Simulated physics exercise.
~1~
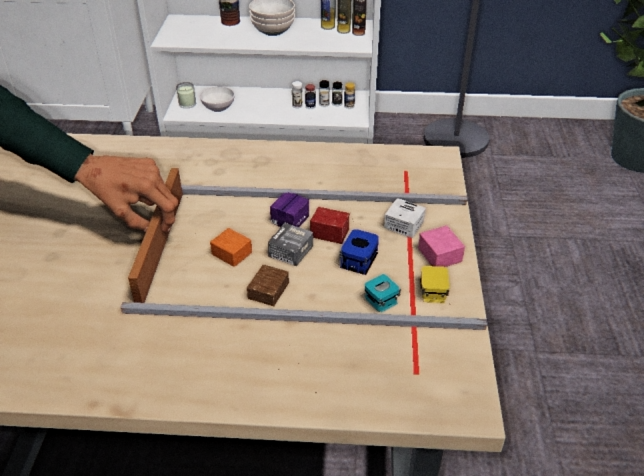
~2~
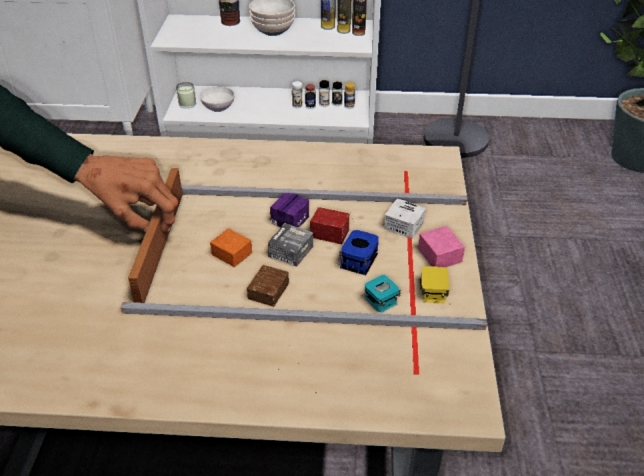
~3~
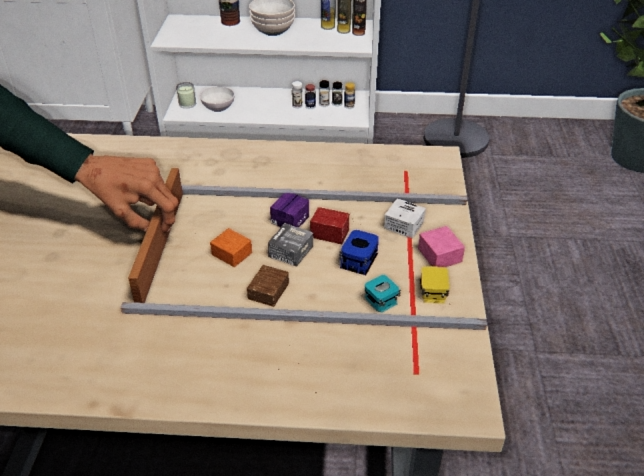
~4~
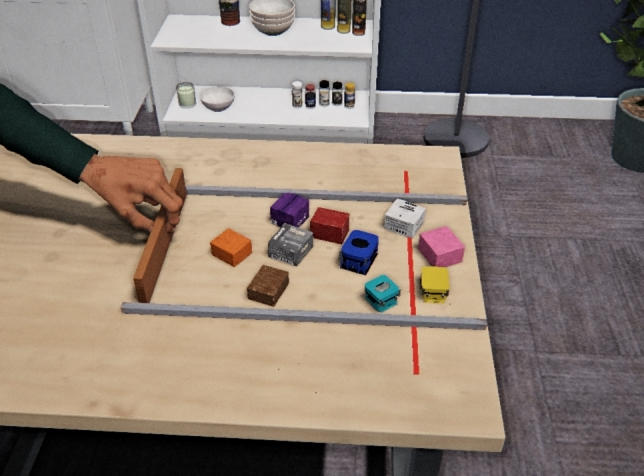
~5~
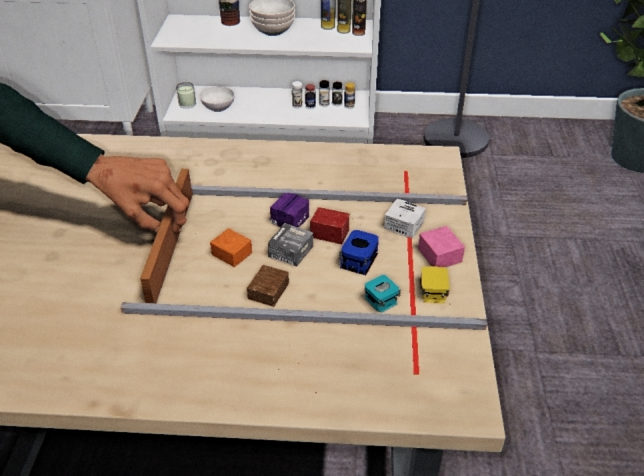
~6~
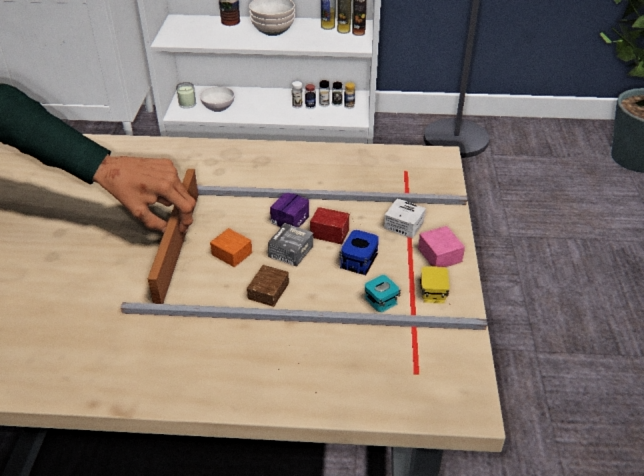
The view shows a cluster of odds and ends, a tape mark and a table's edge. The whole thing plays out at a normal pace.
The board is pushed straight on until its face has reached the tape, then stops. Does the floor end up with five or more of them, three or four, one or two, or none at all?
The floor ends up with one or two.
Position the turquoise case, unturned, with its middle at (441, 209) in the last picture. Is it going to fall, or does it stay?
From that start the object does not stay.
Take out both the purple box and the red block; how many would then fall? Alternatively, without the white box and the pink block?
Falls come to 2 the first time and 1 the other time.
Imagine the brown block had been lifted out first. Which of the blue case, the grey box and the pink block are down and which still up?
Blue case down; grey box still up; pink block down.
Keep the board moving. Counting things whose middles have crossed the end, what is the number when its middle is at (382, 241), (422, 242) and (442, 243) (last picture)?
It would be 1, 2 and 6.
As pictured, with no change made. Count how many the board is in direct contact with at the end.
It touches 4.
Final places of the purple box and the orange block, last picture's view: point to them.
The purple box at (423, 205), the orange block at (426, 250).
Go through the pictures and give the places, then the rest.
Pink block (441, 247); yellow case (434, 285); white box (405, 218); board (158, 232); tape (410, 256), in the first picture.
Yellow case (434, 285); brown block (268, 285), in the second picture.
White box (405, 218); blue case (360, 252), in the third picture.
Pink block (441, 248); red block (330, 225), in the fourth picture.
Yellow case (434, 285); grey box (291, 245), in the fifth picture.
Pink block (441, 248); yellow case (434, 285); white box (405, 218); board (176, 232); tape (410, 256), in the sixth picture.
Soon after, none off yet; pink block at rest near (441, 248); yellow case at rest near (434, 285); white box at rest near (405, 218).
At rest, the number that fall off is one or two; fallen, blue case and pink block.
